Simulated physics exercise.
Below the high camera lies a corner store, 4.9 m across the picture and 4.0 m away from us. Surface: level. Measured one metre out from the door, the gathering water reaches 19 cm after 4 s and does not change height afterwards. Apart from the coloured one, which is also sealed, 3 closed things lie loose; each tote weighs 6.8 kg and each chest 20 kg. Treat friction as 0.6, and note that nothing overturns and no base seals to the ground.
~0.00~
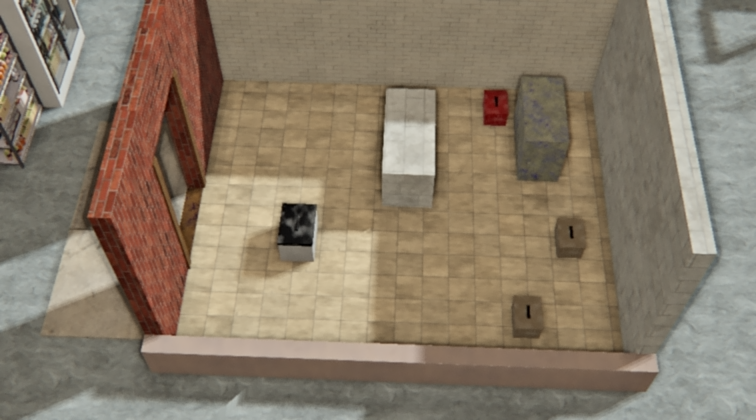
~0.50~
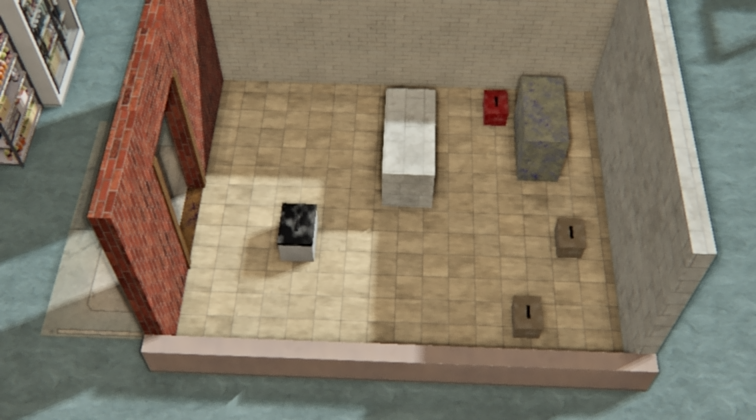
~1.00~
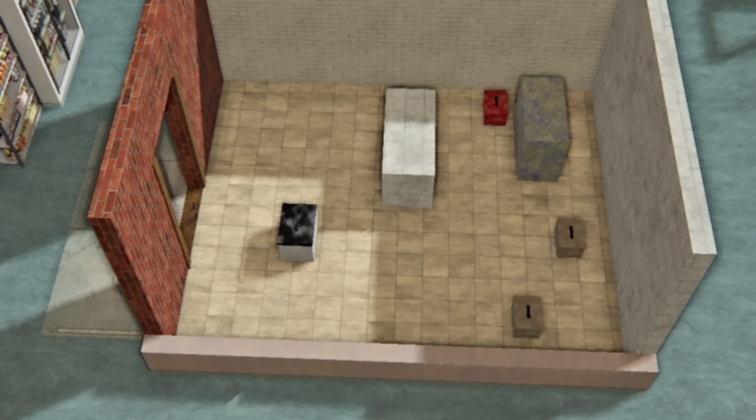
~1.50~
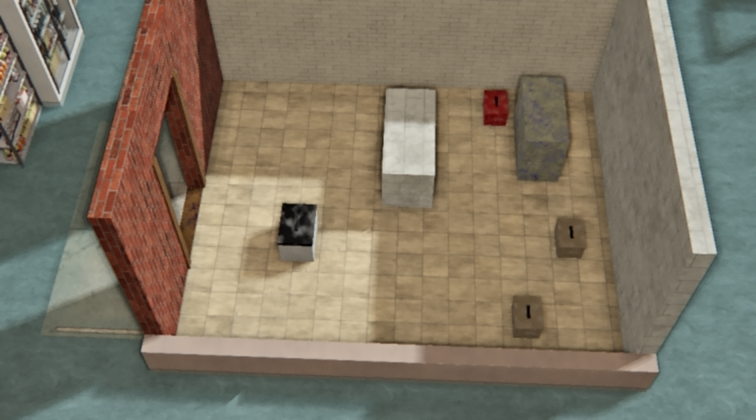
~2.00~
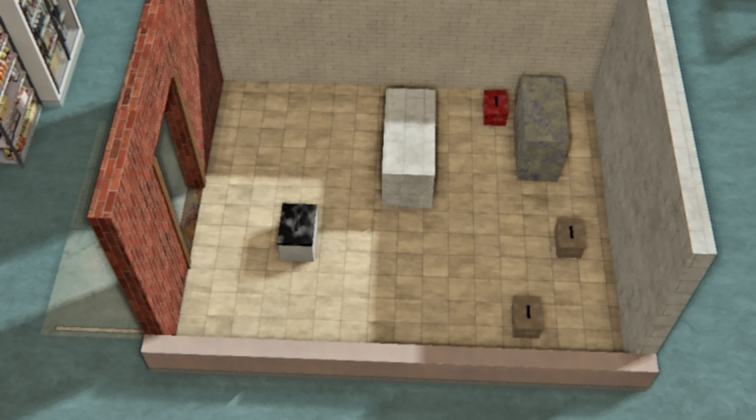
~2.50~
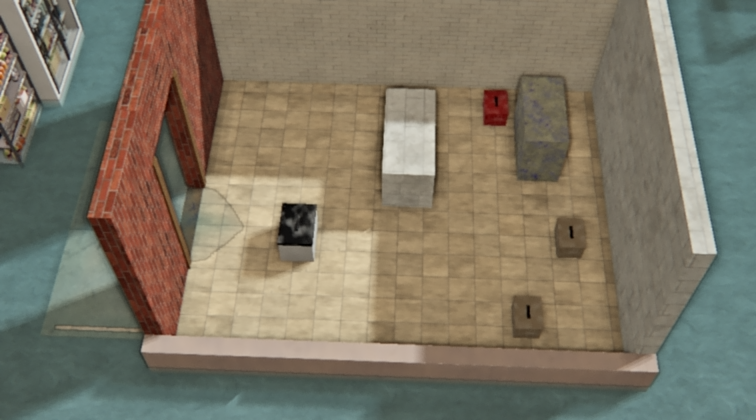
Bluish water spread over the ground outside a small brick-walled room, and a thin sheet of it then crept in through the doorway, while the red box and everything else inside stayed still.
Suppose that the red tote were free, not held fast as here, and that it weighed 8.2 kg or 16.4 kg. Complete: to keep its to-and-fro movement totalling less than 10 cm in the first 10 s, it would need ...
It would need just the lighter mass.
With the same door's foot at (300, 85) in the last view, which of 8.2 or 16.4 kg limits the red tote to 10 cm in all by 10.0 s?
Then the lighter mass suffices.
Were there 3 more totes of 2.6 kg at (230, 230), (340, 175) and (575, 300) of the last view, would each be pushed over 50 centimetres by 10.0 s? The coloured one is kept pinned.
Result, in turn - exceeds it; exceeds it; falls shy.
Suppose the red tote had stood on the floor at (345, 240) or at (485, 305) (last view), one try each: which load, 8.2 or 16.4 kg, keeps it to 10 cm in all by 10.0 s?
Taking them in turn, the lighter mass keeps it, and the lighter mass keeps it.
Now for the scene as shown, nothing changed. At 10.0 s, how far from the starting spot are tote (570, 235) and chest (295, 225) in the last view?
Shifts: 0 cm / 40 cm.
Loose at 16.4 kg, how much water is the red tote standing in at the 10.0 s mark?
About 4 cm.
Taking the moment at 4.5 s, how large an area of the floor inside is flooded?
Wet area: Approx. 5.0 m2.
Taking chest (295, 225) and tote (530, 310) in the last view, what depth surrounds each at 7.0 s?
Roughly 5 and 3 cm.
After 3.5 s the red tote would be 0 cm from its start with 8.2 kg and 0 cm from its start with 16.4 kg; 0 cm of water round it then.
After 4.5 s the red tote would be 0 cm from its start with 8.2 kg and 0 cm from its start with 16.4 kg; 0 cm of water round it then.
After 7.0 s the red tote would be 0 cm from its start with 8.2 kg and 0 cm from its start with 16.4 kg; 2 cm of water round it then.
After 10.0 s the red tote would be 0 cm from its start with 8.2 kg and 0 cm from its start with 16.4 kg; 4 cm of water round it then.
